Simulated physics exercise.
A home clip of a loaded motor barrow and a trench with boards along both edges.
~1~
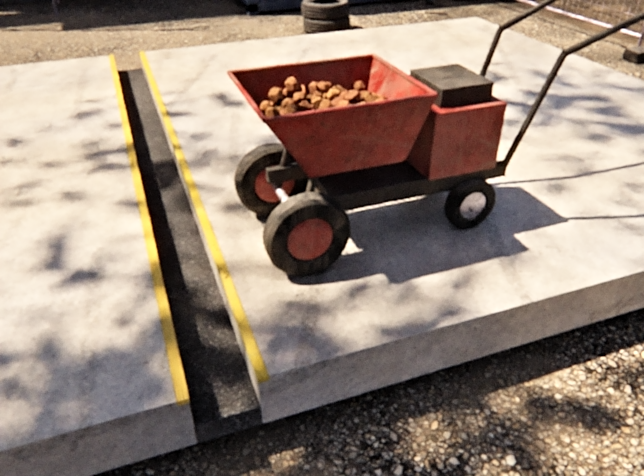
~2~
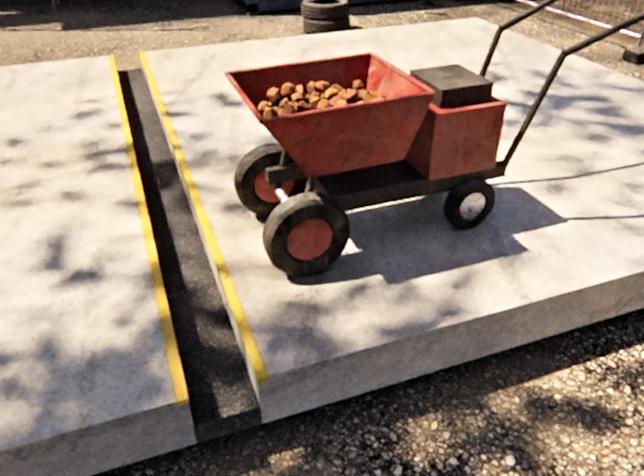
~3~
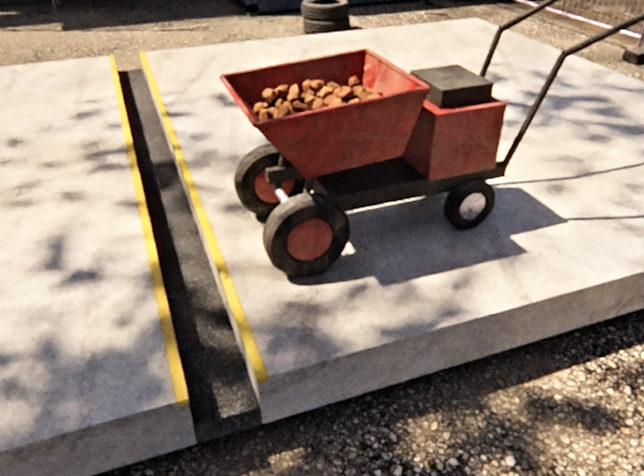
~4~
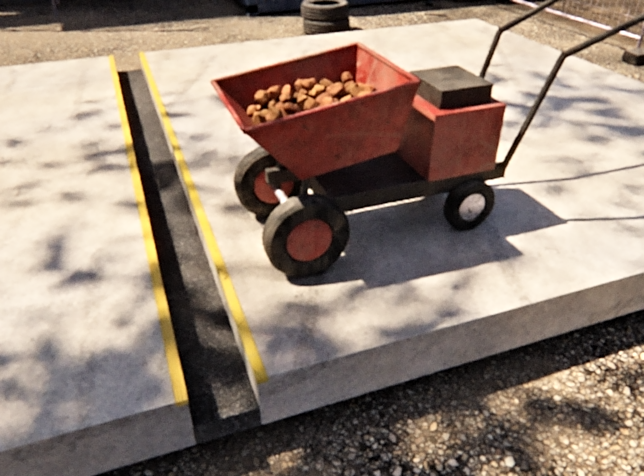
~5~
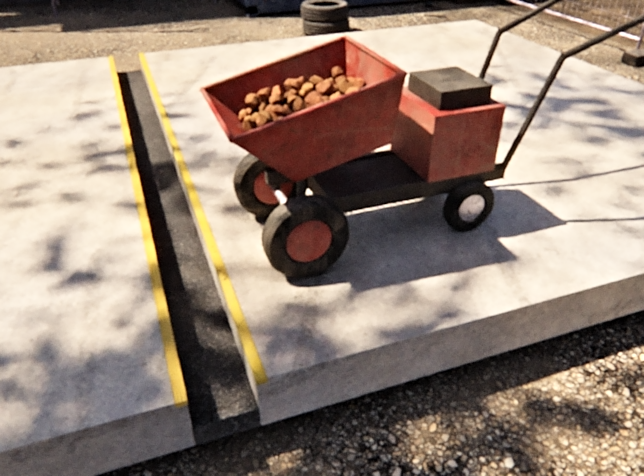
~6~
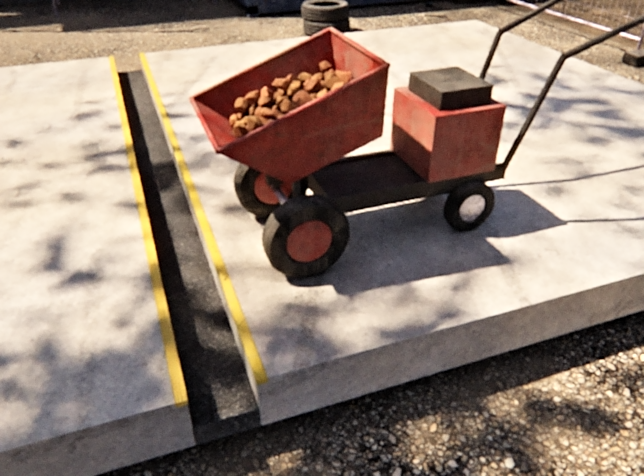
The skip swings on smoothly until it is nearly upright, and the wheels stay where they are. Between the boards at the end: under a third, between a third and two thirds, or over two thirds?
In the trench: Less than a third.
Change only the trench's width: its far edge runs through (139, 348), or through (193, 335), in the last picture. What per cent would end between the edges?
Near 60 % and 0 %.
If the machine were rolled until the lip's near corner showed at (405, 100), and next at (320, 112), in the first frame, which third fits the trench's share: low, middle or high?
At the first place below one third, at the second above two thirds.
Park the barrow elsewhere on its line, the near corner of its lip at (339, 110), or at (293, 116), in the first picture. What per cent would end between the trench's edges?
Near 80 % and 70 %.
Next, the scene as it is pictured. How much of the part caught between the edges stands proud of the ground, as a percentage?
About 25 per cent.
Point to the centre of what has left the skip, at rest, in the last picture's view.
Near (124, 268).
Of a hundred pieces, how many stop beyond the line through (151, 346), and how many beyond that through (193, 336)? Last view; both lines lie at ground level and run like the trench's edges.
Roughly 50 per cent, and 80 per cent.
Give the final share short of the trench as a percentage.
Some 0 per cent.
Soon, skip tipped steeply; all in the skip.
A while on, skip tipped right over; most in the skip; a stray few in or heaped over the trench; a small part beyond it; a stray few falling.
Towards the end, skip tipped right over; about a quarter in the skip; a small part in or heaped over the trench; about two thirds beyond it.
Finally, skip tipped right over; about a quarter in the skip; a small part in or heaped over the trench; about two thirds beyond it.
